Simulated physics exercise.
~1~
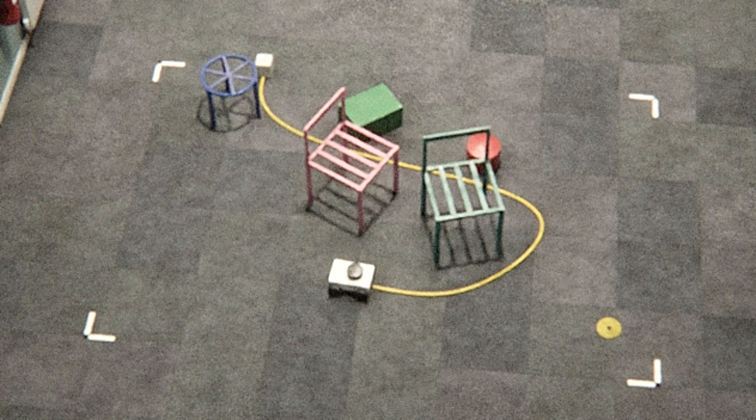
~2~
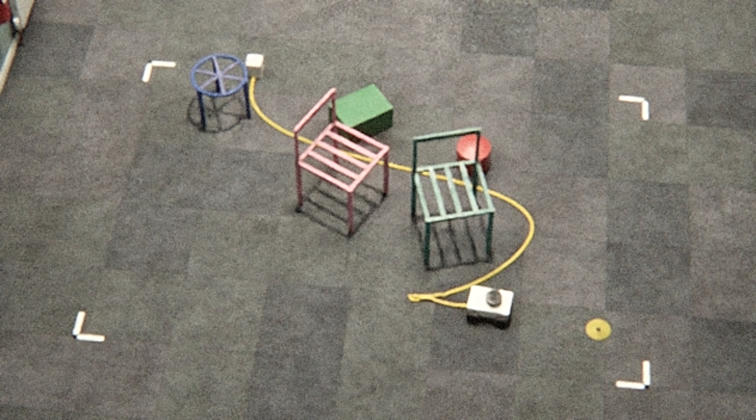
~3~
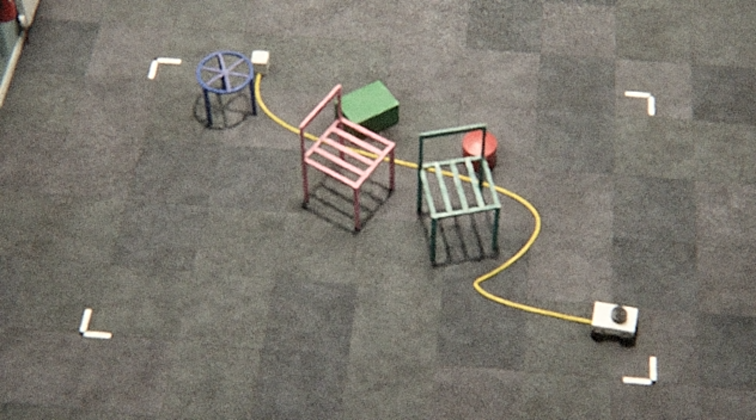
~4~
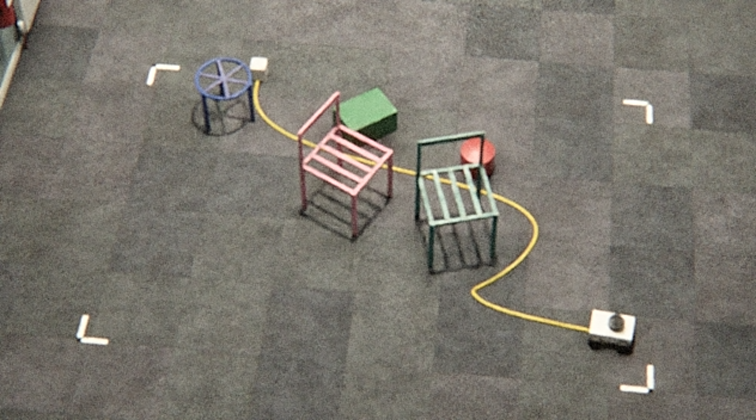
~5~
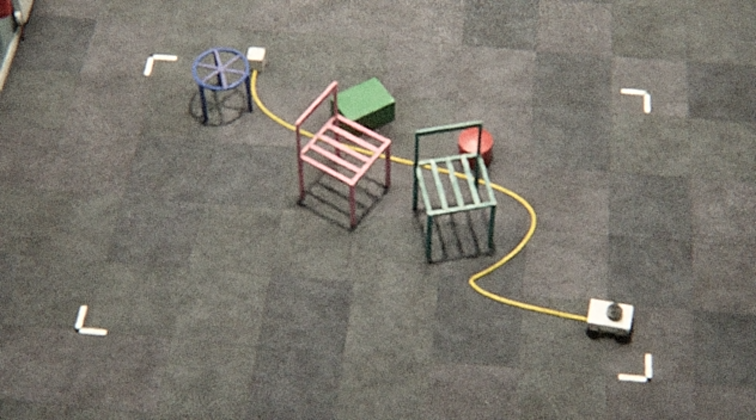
A small white cart trailing a yellow lead starts on a grey carpet, below a pink chair and a teal chair. The lead curves back beneath both chairs, past a green crate and a red tub, to a white block beside a blue stool. The cart moves right, and the line behind it folds into a sharp bend. It continues to the lower right, reaching the spot where a yellow disc lay, and stops there. The cart then stays still, its lead still curved, with the chairs, stool, crate and tub all in their original places.
